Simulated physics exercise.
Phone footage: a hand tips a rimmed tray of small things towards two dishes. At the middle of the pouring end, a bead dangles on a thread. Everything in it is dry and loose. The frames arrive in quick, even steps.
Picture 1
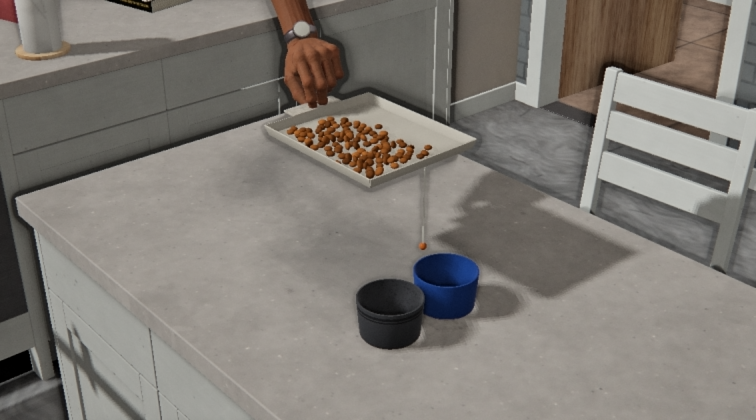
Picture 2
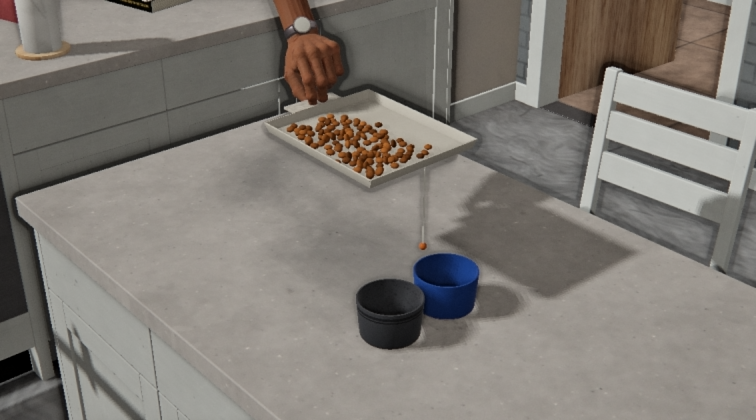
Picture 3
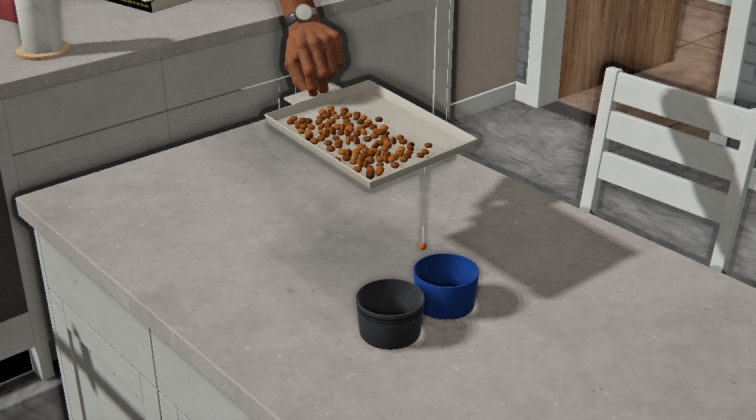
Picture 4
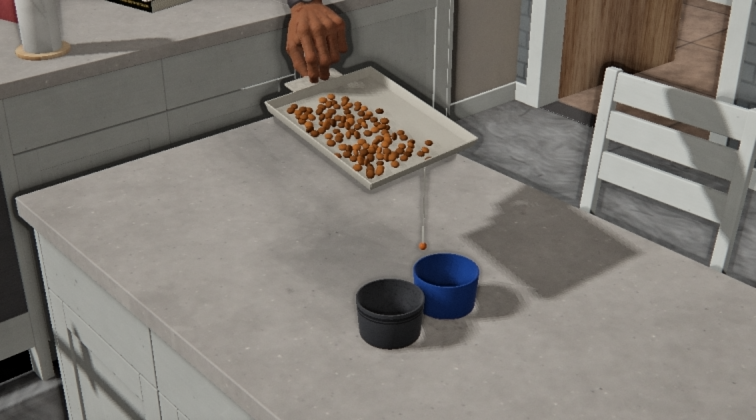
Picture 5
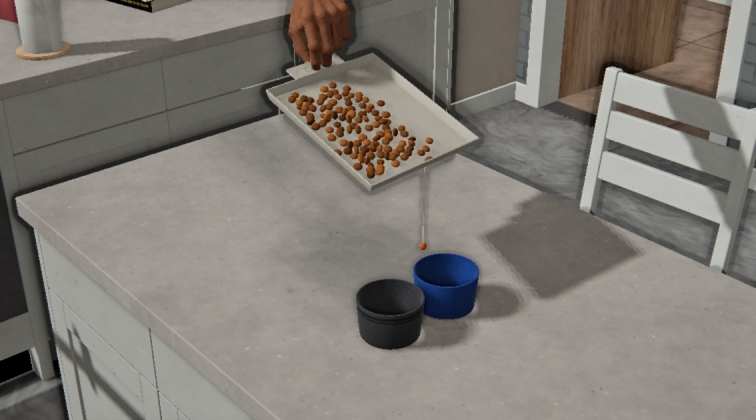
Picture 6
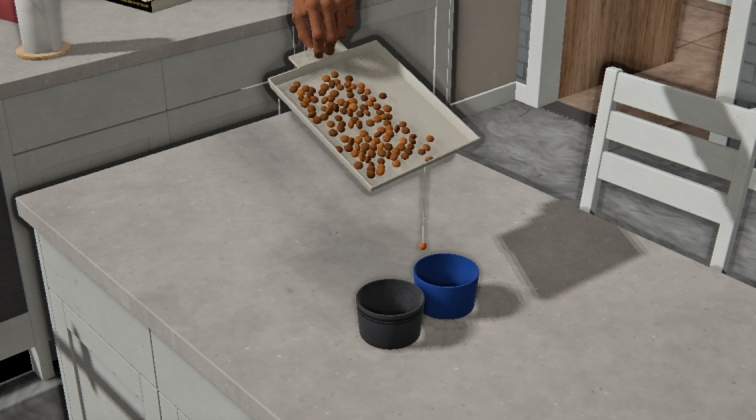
A hand raises the back of a tray of brown bits, tilting it more steeply.
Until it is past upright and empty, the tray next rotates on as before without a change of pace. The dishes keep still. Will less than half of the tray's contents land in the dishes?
No - most gets caught.
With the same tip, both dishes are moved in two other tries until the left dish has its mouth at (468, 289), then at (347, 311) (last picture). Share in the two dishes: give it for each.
About 10% on the first try and 60% on the second.
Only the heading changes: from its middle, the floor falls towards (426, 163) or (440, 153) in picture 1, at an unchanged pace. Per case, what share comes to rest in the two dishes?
Roughly 50 percent, then 10 percent.
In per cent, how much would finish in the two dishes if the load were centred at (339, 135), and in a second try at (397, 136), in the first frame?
In order, 70 per cent then 70 per cent.
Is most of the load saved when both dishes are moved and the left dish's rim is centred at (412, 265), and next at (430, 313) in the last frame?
Earlier try a minority share, later try a minority share.
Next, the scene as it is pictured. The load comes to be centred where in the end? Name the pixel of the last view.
I'd put the middle somewhere around (406, 320).
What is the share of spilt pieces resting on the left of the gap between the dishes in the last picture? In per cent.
Close to 40 in a hundred.
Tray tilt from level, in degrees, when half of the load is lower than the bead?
Around 90° at that moment.
Soon after the last picture, tray tipped steeply; most on the tray; about a quarter in the air.
A little later, tray tipped past a quarter turn; a stray few on the tray; about half in the left dish; about a quarter in the right dish; a small part outside both; about a quarter in the air.
Later still, tray tipped past a quarter turn; about half in the left dish; about a third in the right dish; about a quarter outside both.
At rest, tray tipped past a quarter turn; about half in the left dish; about a third in the right dish; about a quarter outside both.
